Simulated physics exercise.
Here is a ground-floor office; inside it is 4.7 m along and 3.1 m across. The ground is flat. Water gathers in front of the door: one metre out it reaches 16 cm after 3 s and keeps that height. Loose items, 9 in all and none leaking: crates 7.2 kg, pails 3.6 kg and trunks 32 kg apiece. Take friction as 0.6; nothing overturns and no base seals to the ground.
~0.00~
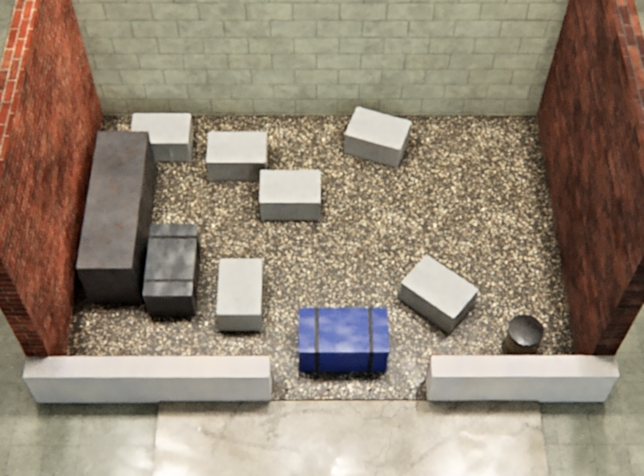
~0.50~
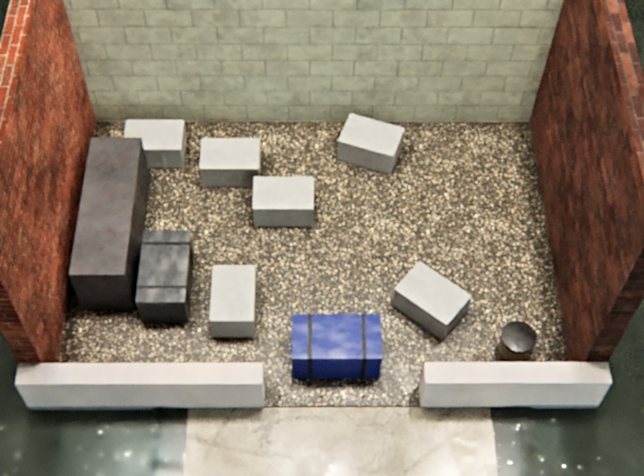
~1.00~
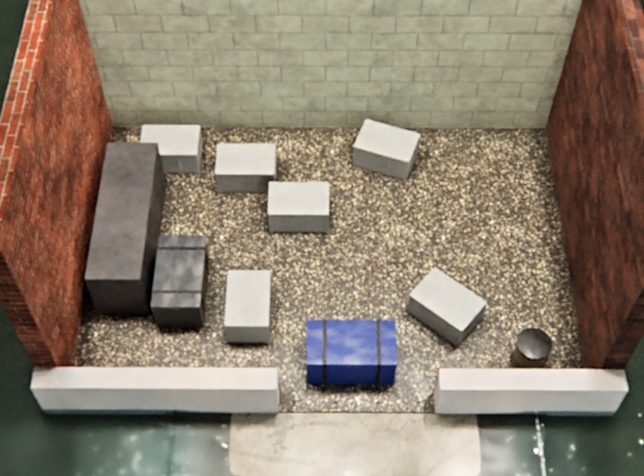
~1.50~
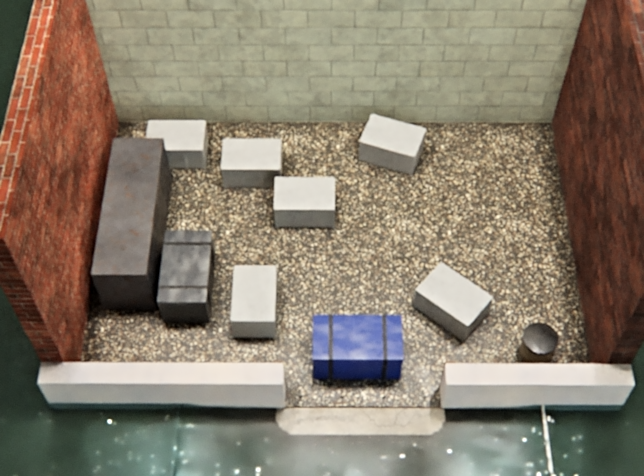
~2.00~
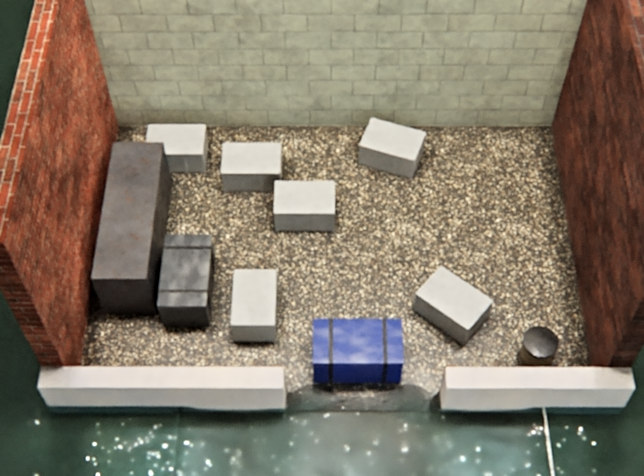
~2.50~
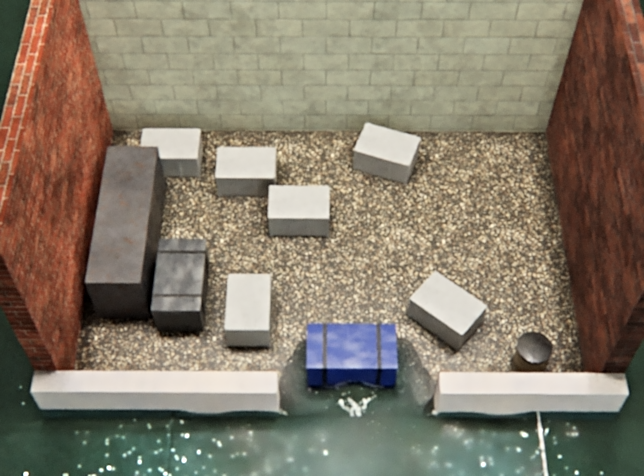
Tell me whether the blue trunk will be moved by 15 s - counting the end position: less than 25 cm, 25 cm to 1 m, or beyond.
The blue trunk ends far away.
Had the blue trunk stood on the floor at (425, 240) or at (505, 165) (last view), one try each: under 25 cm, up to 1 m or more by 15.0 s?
In that order: It slides a little; it ends far away.
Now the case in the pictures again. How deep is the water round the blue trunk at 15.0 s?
About 14 cm.
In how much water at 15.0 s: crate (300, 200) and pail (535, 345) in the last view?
Roughly 11 and 8 cm.
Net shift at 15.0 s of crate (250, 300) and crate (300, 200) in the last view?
In turn: 200 cm, 120 cm.
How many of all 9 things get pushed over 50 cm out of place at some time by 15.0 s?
I count 8.
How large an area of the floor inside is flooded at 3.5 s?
About 1.5 m2.
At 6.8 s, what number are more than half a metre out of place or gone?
By then 3.
After 3.5 s the blue trunk is near (351, 322), 0.2 m from its start, aground; 0 afloat.
After 6.8 s the blue trunk is near (348, 259), 0.9 m from its start, aground; 2 afloat.
After 11.0 s the blue trunk is near (347, 234), 1.2 m from its start, aground; 7 afloat.
After 15.0 s the blue trunk is near (421, 139), 2.5 m from its start, afloat; 9 afloat.
